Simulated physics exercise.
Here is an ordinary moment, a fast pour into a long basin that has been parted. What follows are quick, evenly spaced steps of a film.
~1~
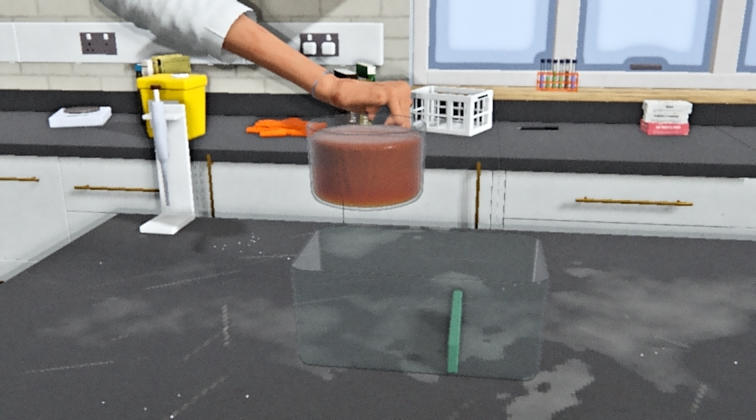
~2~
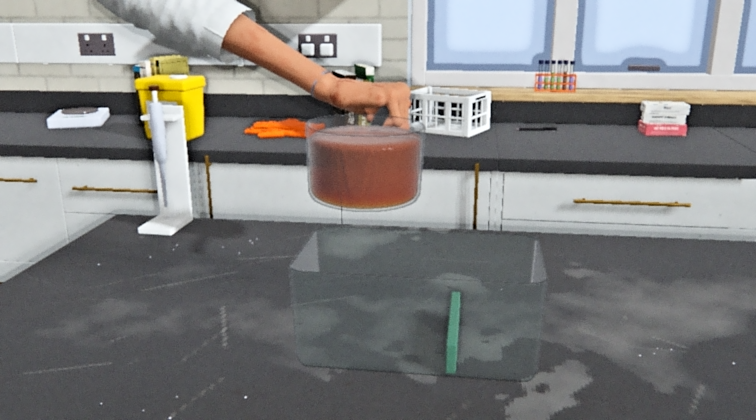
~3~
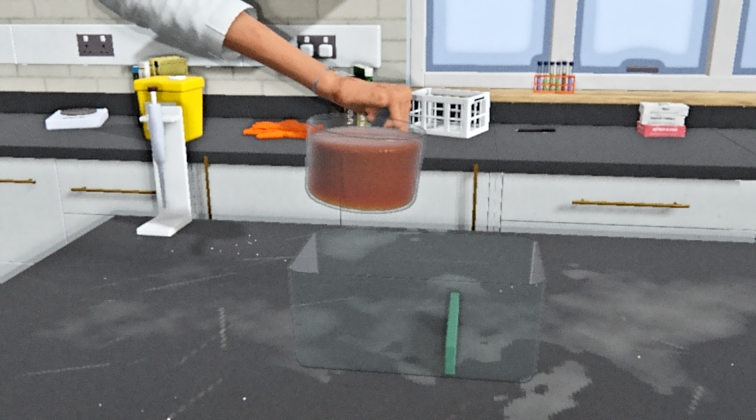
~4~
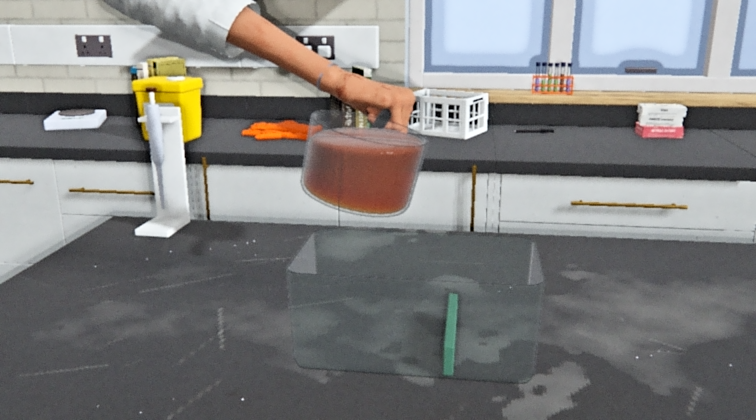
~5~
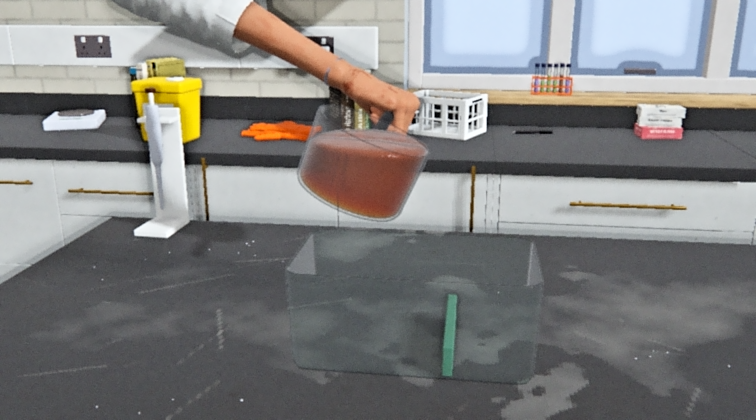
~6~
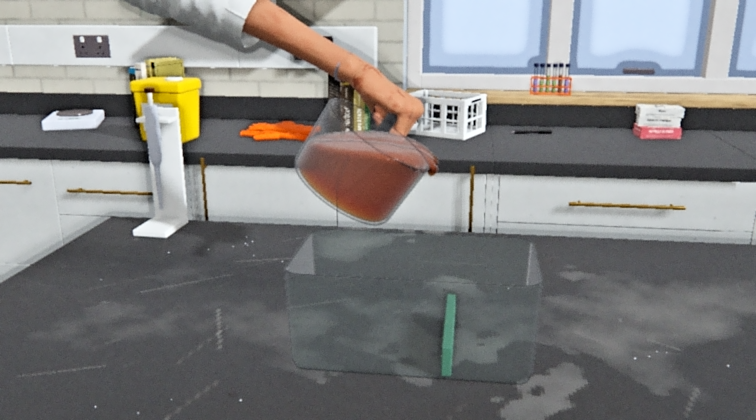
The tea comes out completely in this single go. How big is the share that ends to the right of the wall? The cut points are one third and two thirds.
The share right of the wall fails to exceed two thirds but reaches one third.
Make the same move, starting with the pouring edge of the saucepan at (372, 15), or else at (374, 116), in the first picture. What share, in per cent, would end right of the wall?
Roughly 30 per cent, then roughly 15 per cent.
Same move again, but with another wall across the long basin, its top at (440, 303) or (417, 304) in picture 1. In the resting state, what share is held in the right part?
70 % then 90 %, approximately.
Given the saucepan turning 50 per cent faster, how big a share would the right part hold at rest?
Some 40 per cent.
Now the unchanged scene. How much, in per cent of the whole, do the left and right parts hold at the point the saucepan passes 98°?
0 % left, 35 % right.
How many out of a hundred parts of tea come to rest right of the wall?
Near 45 in a hundred.
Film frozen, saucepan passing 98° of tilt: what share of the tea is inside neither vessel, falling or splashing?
Close to 30 per cent.
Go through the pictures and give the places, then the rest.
It leans 0°; its right rim is at (425, 127); the tea meets the walls at (312, 133) and (423, 136); the long basin's rim runs from (305, 247) to (543, 258); the wall's top is at (456, 316), in the first picture.
It leans 2°; its right rim is at (424, 129); the tea meets the walls at (311, 134) and (422, 137), in the second picture.
It leans 6°; its right rim is at (425, 135); the tea meets the walls at (312, 134) and (423, 140), in the third picture.
It leans 13°; its right rim is at (427, 144); the tea meets the walls at (312, 136) and (425, 142), in the fourth picture.
It leans 23°; its right rim is at (428, 155); the tea meets the walls at (312, 138) and (429, 150); 1 per cent is over the edge, in the fifth picture.
It leans 34°; its right rim is at (427, 168); the tea meets the walls at (307, 141) and (425, 159); 5 per cent is over the edge, in the sixth picture.
A moment on, the saucepan is tipped on its side and 33 per cent is still to pour, 2 is left of the wall and 34 right of it.
Next, the saucepan is tipped right over and 5 per cent is still to pour, 28 is left of the wall and 56 right of it.
Then the saucepan is tipped right over and 0 per cent is still to pour, 45 is left of the wall and 52 right of it.
Later the saucepan is tipped right over and 0 per cent is still to pour, 52 is left of the wall and 46 right of it.
In the end 53 per cent lies left of the wall, 45 right of it and 2 outside.
